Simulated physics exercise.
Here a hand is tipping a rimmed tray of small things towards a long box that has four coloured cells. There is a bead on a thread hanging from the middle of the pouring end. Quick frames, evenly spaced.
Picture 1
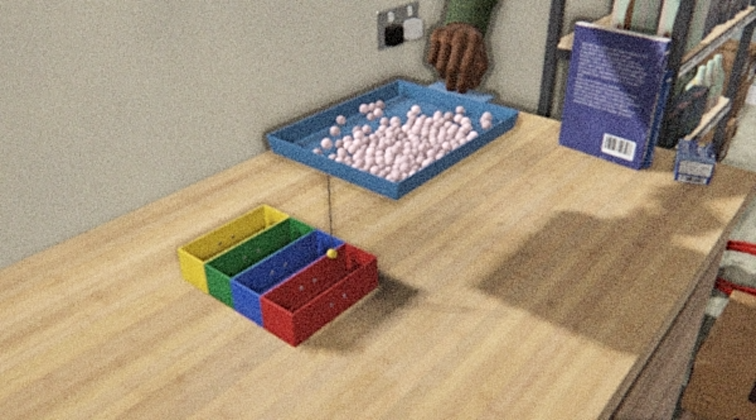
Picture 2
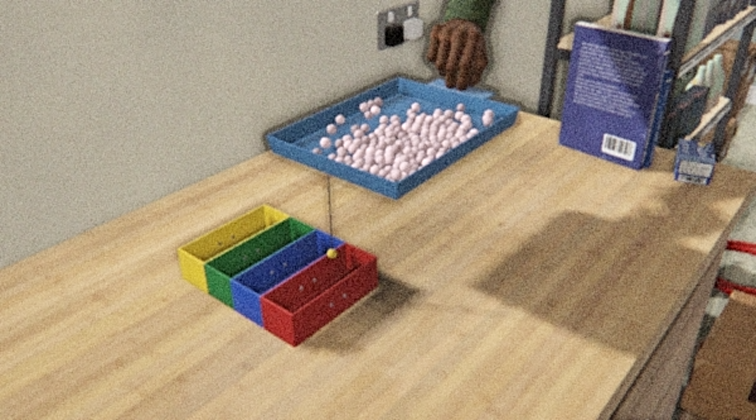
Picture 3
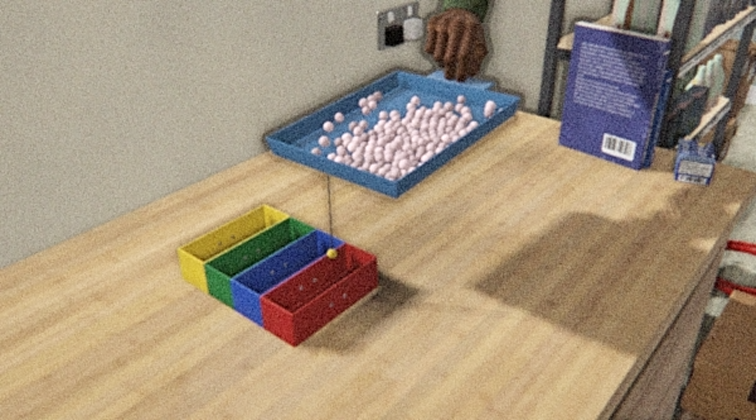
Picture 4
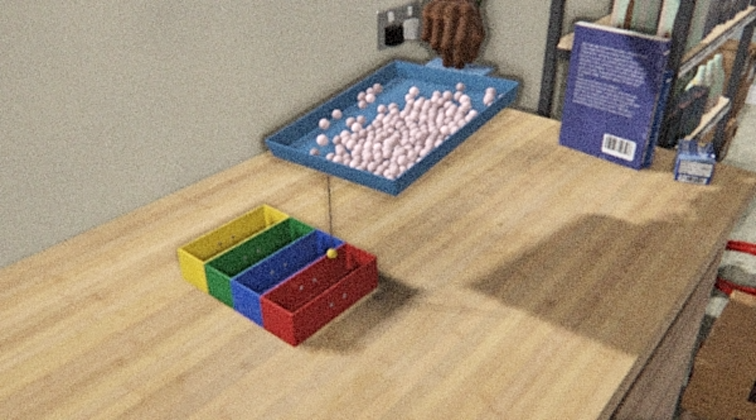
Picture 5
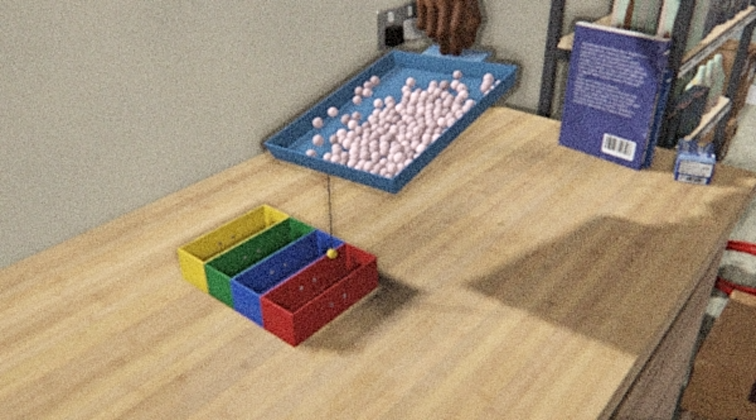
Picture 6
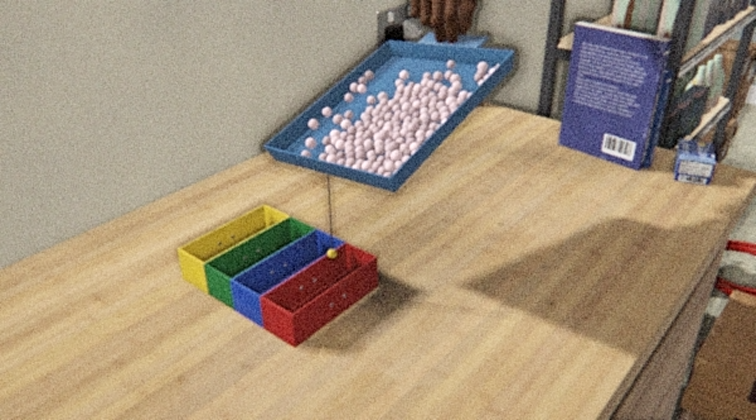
A hand raises the far end of a blue rimmed tray of small pale pink balls, tilting it gradually more steeply as the balls begin to shift, while the yellow, green, blue and red cells on the wooden table stay still.
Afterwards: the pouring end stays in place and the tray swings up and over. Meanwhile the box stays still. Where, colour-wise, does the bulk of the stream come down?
In the green cell.
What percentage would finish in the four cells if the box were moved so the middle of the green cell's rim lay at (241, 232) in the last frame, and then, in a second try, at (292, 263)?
Roughly 90 % and then 80 %.
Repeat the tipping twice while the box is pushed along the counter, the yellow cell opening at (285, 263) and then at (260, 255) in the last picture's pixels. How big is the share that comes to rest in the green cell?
Around 10 % followed by around 20 %.
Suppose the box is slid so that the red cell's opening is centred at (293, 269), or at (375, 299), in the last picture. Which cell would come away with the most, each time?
The blue cell first, the cell in yellow second.
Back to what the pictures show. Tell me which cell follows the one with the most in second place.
Second place goes to the blue cell.
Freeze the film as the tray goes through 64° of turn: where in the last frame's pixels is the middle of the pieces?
The load's middle is around (316, 138).
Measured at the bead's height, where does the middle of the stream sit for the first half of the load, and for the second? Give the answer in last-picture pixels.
At (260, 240) for the first part, then at (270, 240) for the others.
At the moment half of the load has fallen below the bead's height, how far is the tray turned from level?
Around 95°, give or take.
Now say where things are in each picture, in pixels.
In the first picture, corners of the pouring end at (272, 135) and (397, 181), level; middle of the load at (409, 147), sugar pearls; bead on its thread at (332, 254); yellow cell at (193, 268); green cell at (219, 284); blue cell at (247, 301); red cell at (278, 319).
In the second picture, corners of the pouring end at (272, 136) and (396, 181), level; middle of the load at (409, 145).
In the third picture, corners of the pouring end at (271, 137) and (395, 180), tipped barely, lowest at the left corner; middle of the load at (408, 141), a stray few on the move.
In the fourth picture, corners of the pouring end at (270, 140) and (393, 178), tipped a little, lowest at the left corner; middle of the load at (407, 135), a small part on the move.
In the fifth picture, corners of the pouring end at (269, 142) and (391, 176), tipped a little, lowest at the left corner; middle of the load at (404, 130), a small part on the move.
In the sixth picture, corners of the pouring end at (269, 145) and (389, 175), tipped clearly, lowest at the left corner; middle of the load at (398, 126), most on the move; yellow cell at (193, 268); green cell at (219, 284); blue cell at (247, 301); red cell at (278, 319).
Soon after the last picture, tray tipped steeply; nearly all on the tray; a stray few in the green cell; a stray few in the red cell; a stray few falling or outside the box.
A little later, tray tipped past a quarter turn; a small part on the tray; about a third in the green cell; about a quarter in the blue cell; a small part in the red cell; a stray few in the yellow cell; about a quarter falling or outside the box.
Later still, tray tipped past a quarter turn; about half in the green cell; about a quarter in the blue cell; a small part in the red cell; a small part in the yellow cell; a small part falling or outside the box.
By the end, tray tipped past a quarter turn; about half in the green cell; about a quarter in the blue cell; a small part in the red cell; a small part in the yellow cell; a small part outside the box.
